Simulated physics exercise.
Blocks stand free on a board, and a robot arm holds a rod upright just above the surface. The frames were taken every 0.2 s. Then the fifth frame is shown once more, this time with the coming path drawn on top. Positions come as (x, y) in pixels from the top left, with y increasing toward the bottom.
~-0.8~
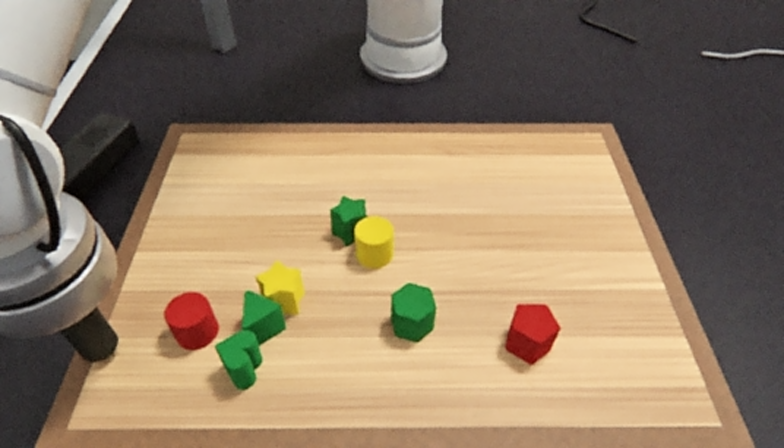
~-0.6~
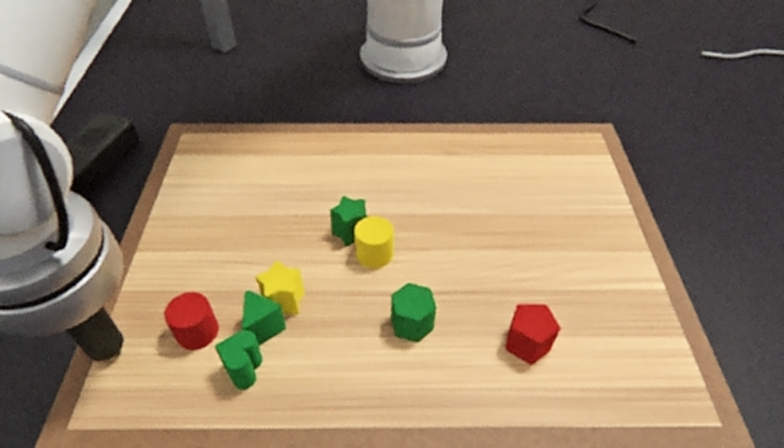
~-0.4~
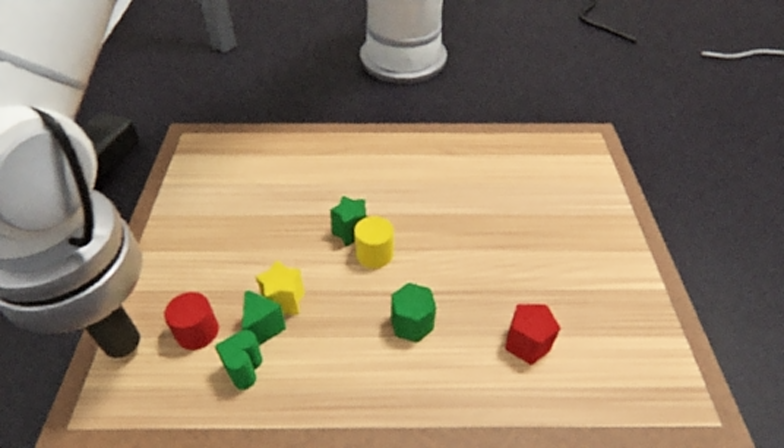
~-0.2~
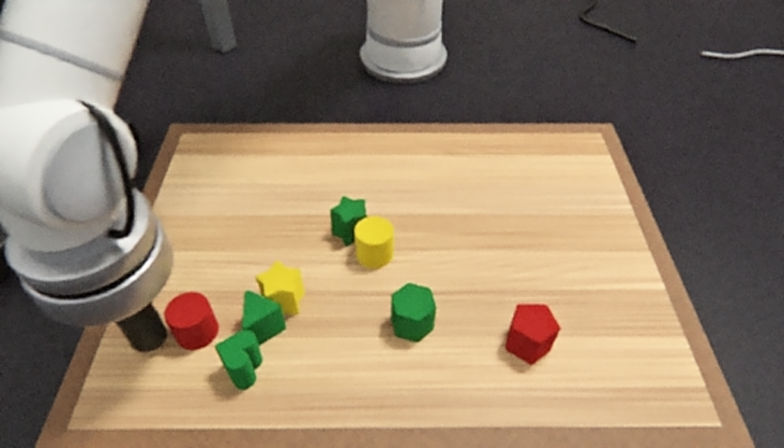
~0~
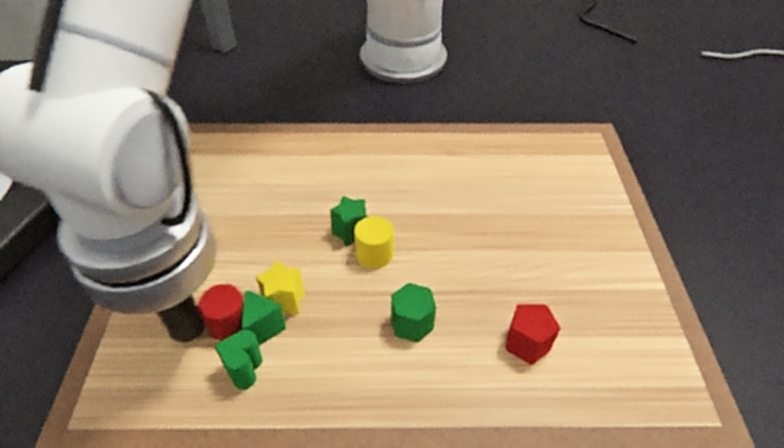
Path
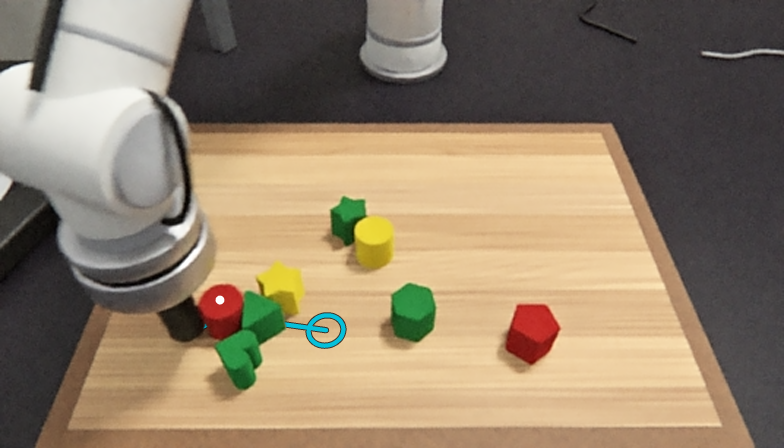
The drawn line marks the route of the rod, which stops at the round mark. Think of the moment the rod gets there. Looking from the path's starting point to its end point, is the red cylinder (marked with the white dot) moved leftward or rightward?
My answer: Left.
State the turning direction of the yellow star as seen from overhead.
Answer: Against the clock.
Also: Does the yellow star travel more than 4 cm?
Final answer: Yes.
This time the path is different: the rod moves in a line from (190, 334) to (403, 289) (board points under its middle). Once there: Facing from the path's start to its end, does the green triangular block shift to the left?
I believe not.
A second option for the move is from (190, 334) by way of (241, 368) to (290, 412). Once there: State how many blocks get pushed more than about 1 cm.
Looking at the path, I think three or more of the blocks end up more than 1 cm away.
Path on the board, from (190, 334) by way of (236, 318) and (281, 324) to (326, 330); the dot is on the red cylinder.
What follows on the original path. One third of the way, rod (235, 312); red cylinder (269, 288); green triangular block (288, 311), turned 70° clockwise; yellow star (309, 268), turned 40° anticlockwise.
Two thirds of the way, rod (280, 318); red cylinder (313, 285); green triangular block (310, 321), turned 90° clockwise; yellow star (338, 254), turned 60° anticlockwise.
At the end, rod (325, 324); red cylinder (344, 279); green heart in place; green triangular block (350, 336), turned 115° clockwise; yellow star (344, 249), turned 65° anticlockwise.
